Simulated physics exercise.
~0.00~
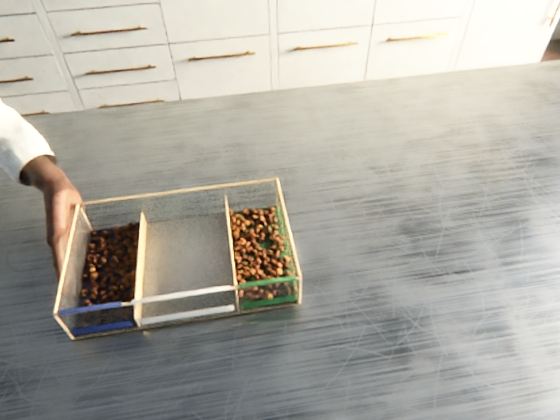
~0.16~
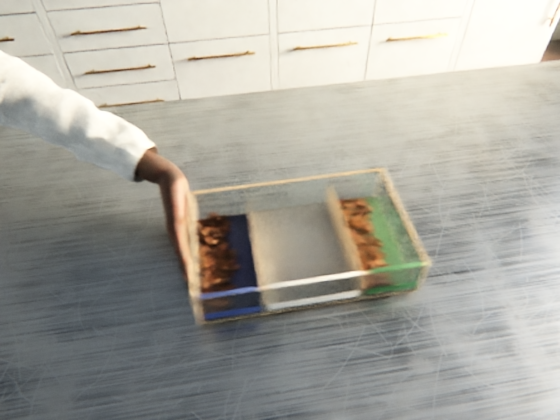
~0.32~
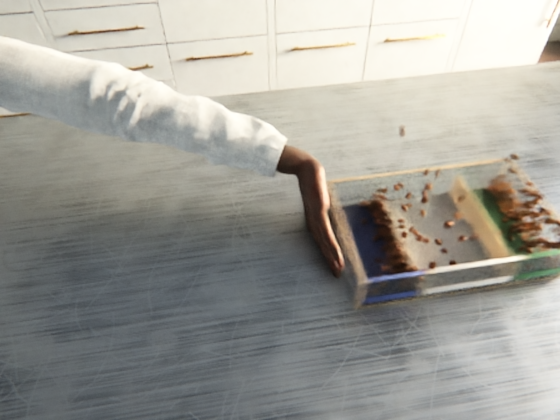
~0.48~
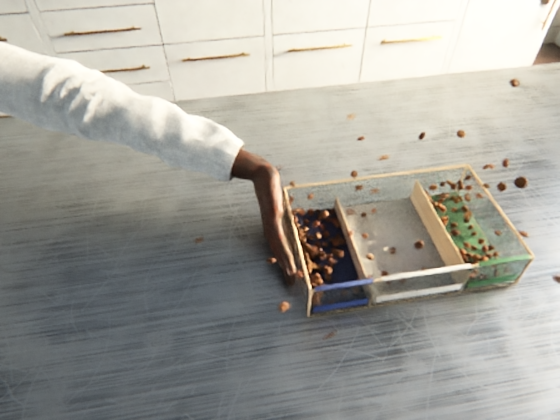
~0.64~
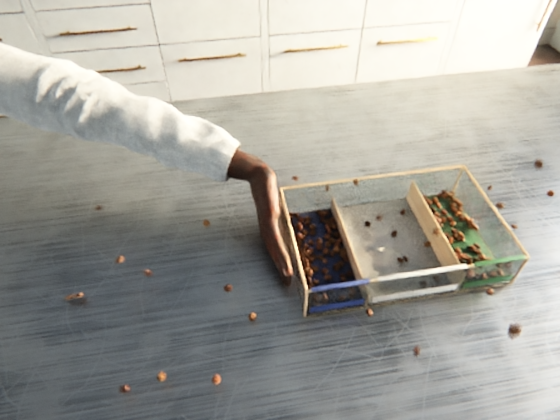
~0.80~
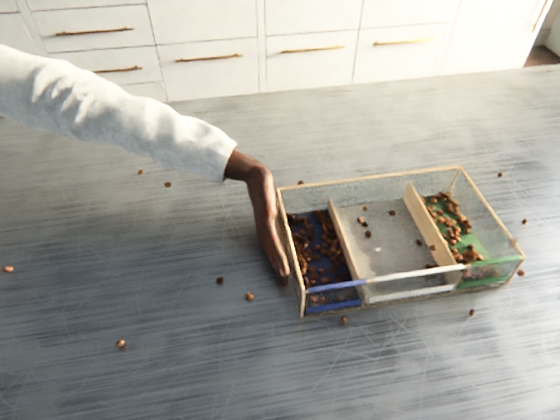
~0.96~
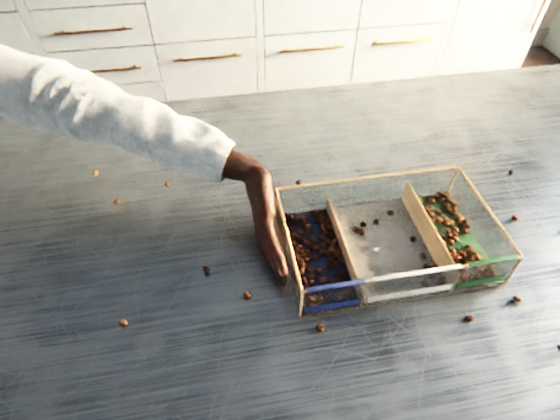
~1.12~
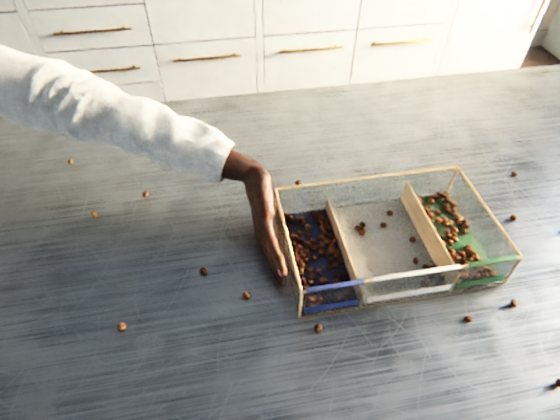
A hand shoved a divided clear tray of brown kibble quickly to the right across a gray counter, then nudged back left as pieces flew out, leaving some scattered around the counter, a few in the middle section, and most still in the blue and green ends.
